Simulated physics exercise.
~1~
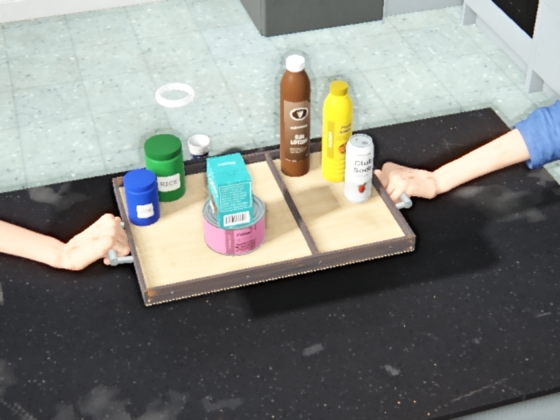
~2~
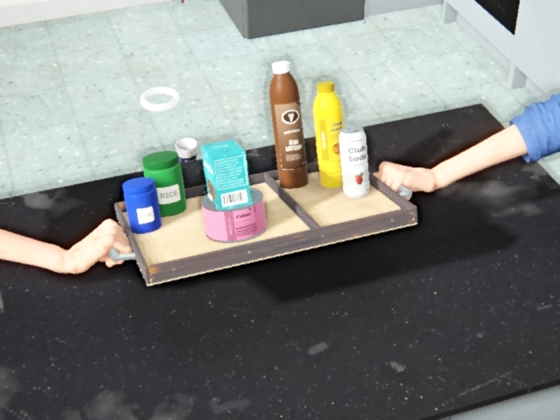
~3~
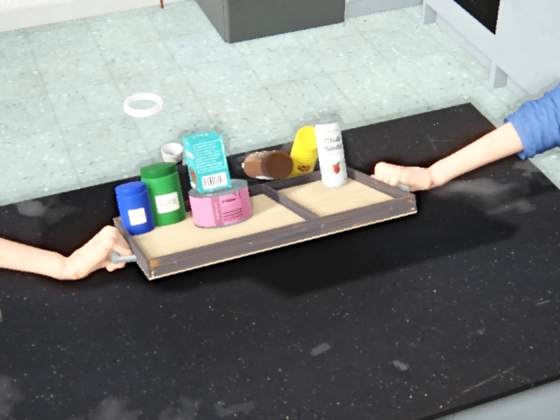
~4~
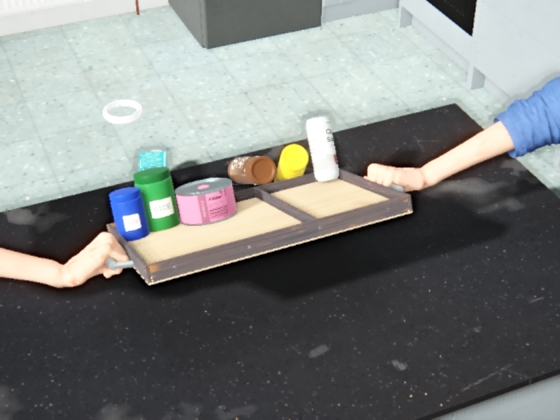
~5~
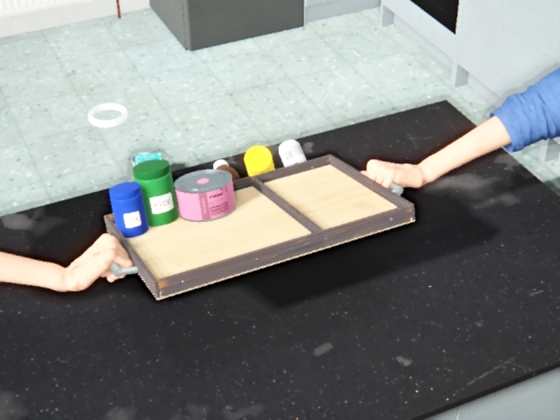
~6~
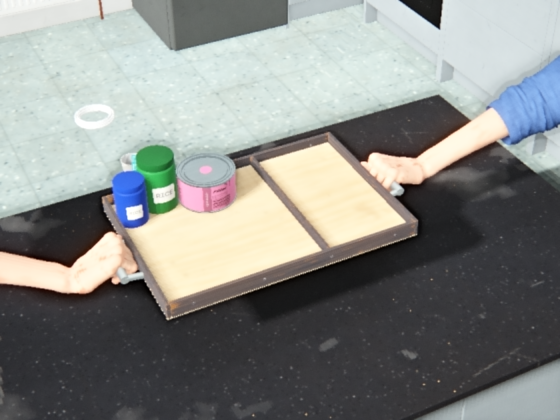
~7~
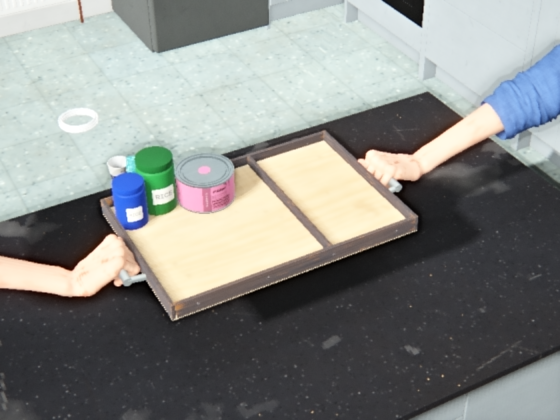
On a black counter, two hands tip a tray and four containers topple off the back.
